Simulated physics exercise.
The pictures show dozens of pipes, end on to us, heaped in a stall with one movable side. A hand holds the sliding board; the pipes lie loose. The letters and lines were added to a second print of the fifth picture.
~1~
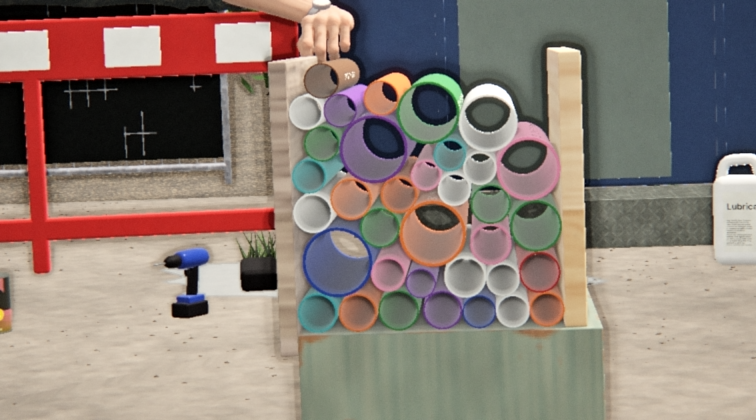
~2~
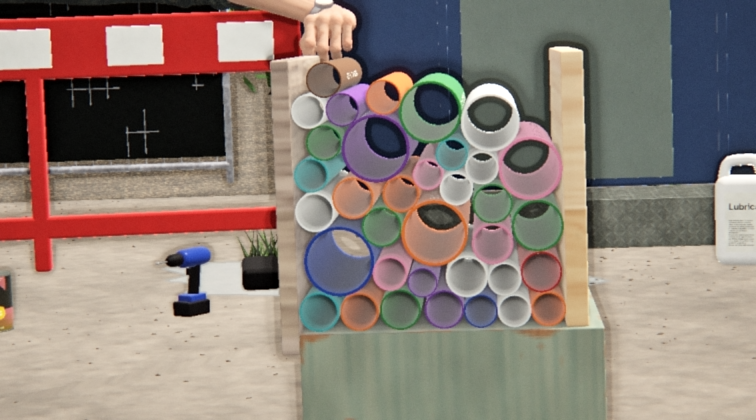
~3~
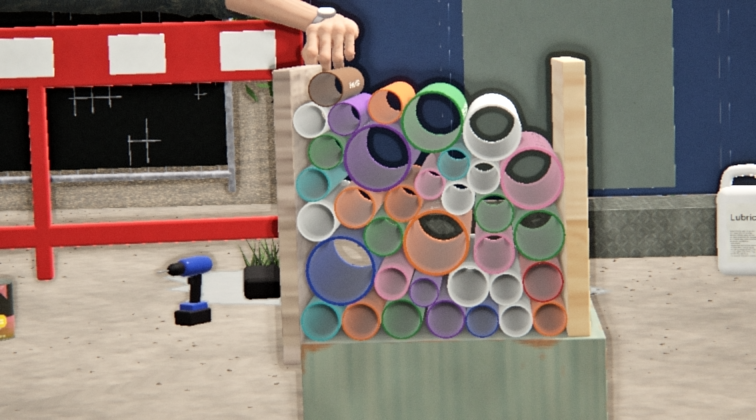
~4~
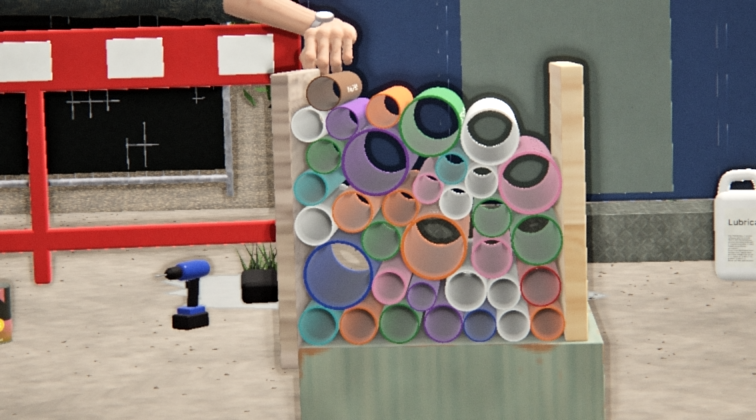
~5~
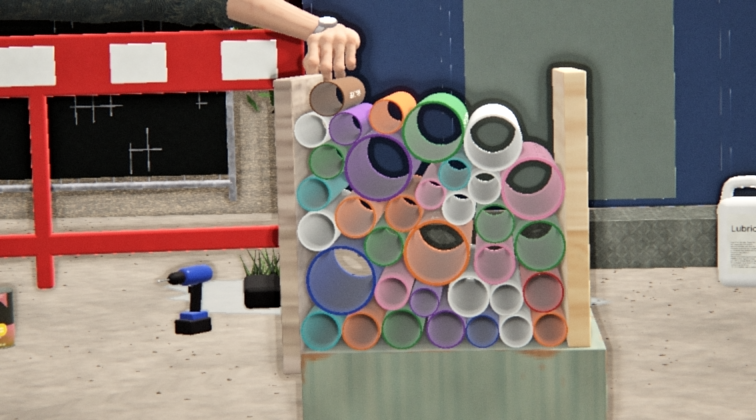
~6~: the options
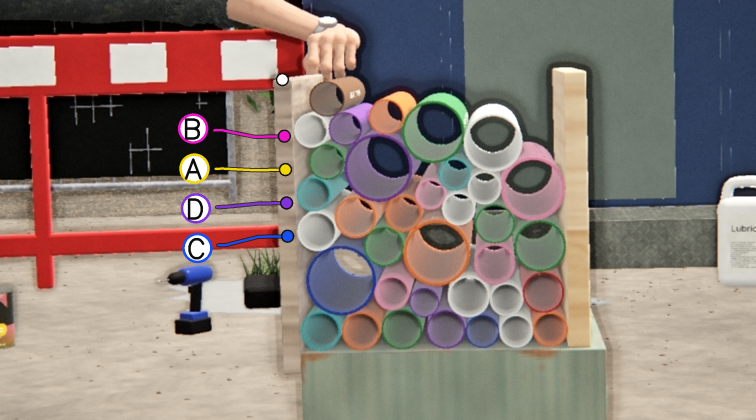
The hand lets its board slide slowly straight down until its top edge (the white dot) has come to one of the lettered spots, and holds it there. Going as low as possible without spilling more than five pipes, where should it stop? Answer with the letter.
No lower than C.
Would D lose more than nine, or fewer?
Fewer than nine.
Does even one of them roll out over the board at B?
No, at B.
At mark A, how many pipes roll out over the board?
At A the number is two.
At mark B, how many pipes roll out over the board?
With B, none.
On the copy, A at (285, 170); B at (284, 136); C at (288, 236); D at (286, 203); the white dot at (282, 80).
On C. First, top of the board (295, 148).
Then, top of the board (298, 225).
Finally, top of the board (298, 235), five out over the board.
By contrast, A two out over the board; B none out over the board; D two out over the board.
